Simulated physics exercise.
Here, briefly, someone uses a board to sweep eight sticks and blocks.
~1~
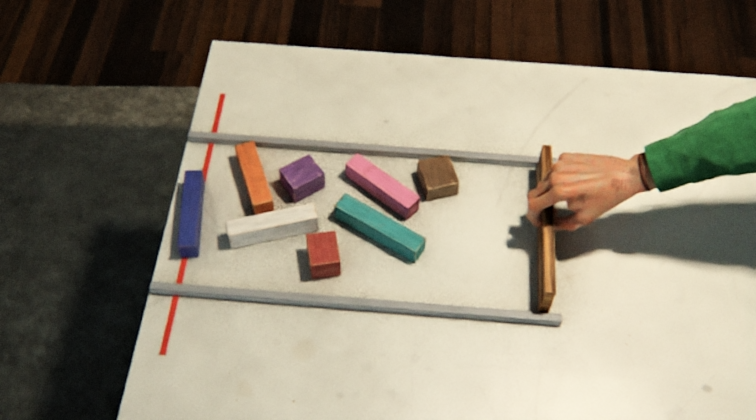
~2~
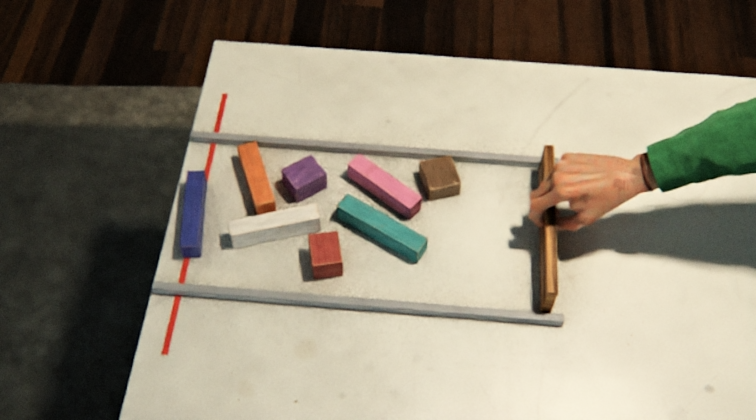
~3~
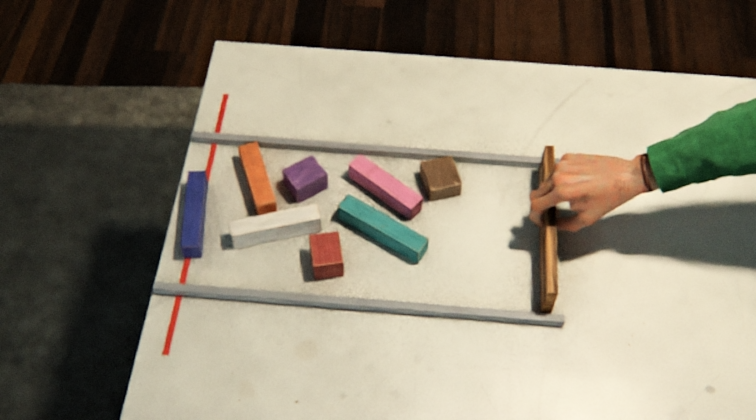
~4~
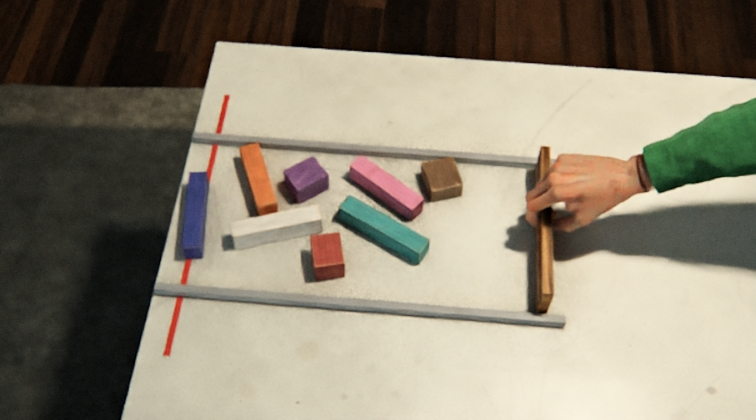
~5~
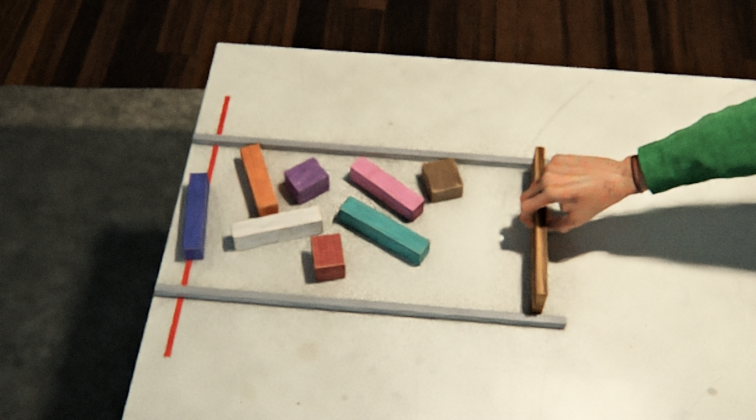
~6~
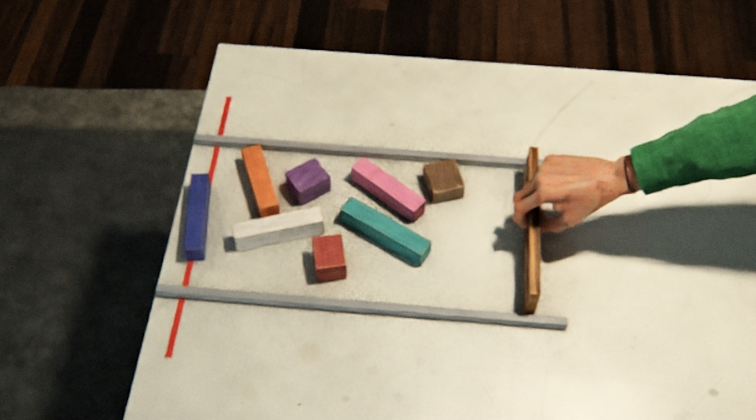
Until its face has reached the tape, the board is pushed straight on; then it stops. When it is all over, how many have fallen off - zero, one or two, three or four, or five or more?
Looks like at least five of them go over the edge.
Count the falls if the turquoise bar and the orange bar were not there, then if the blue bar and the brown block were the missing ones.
4 for the first case, 4 for the second.
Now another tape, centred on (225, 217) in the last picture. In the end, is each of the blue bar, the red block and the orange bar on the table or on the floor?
Well, the blue bar comes off, the red block stays where it is, and the orange bar? It comes off.
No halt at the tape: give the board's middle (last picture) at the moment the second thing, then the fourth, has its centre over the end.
I'd say close to (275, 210), and after that close to (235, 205).
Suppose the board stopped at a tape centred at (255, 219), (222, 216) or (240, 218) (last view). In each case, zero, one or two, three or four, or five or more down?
Counts as listed: Either one or two / 3 or 4 / either three or four.
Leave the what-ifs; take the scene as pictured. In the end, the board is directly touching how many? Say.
2 of them.
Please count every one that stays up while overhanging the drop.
The overhang total is 2.
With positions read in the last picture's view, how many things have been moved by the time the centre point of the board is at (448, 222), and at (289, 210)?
At the first point the count is 1, at the second it's 8.
Soon after, none off yet; blue bar at rest near (198, 216); orange bar at rest near (260, 181); white bar at rest near (279, 229).
Then, none off yet; blue bar moved a little near (174, 221); orange bar moved about its own width near (204, 188); white bar moved about its own width near (218, 242).
At rest, the number that fall off is five or more; fallen, turquoise bar, pink stick, purple block, white bar, orange bar and blue bar.
